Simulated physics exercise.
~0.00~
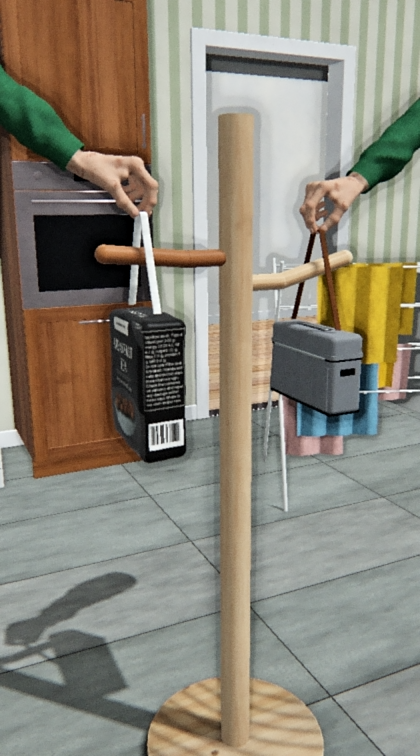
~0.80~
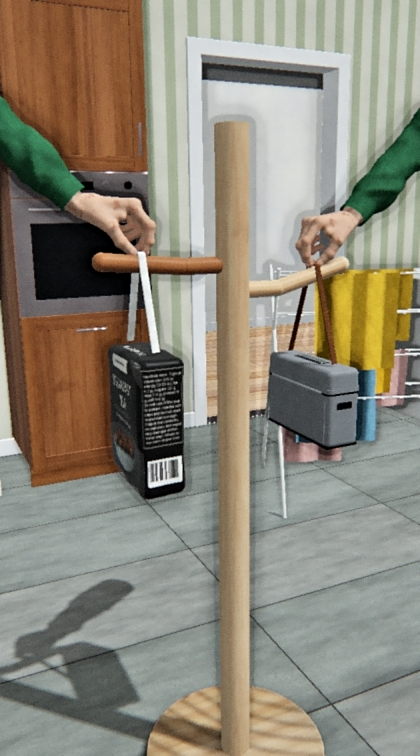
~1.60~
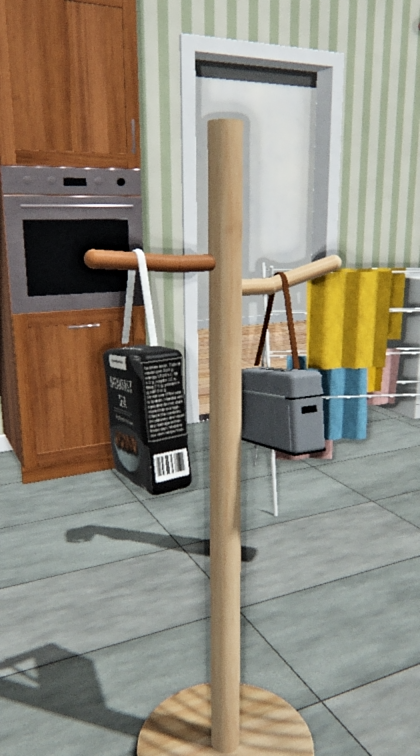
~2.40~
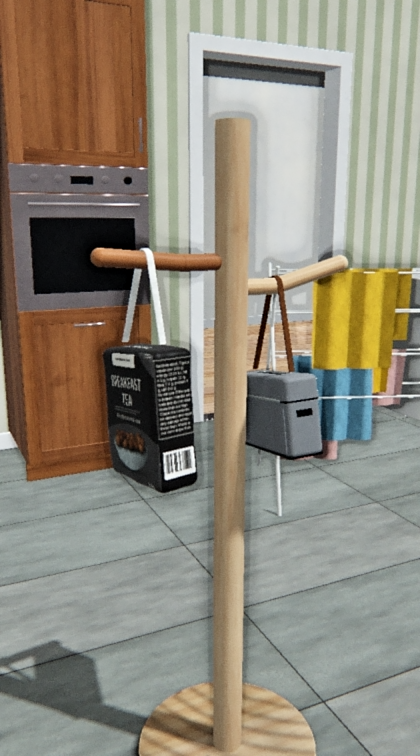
Two hands lowering a black sack and a grey case onto pegs, then letting go, leaving both hanging by their loops.
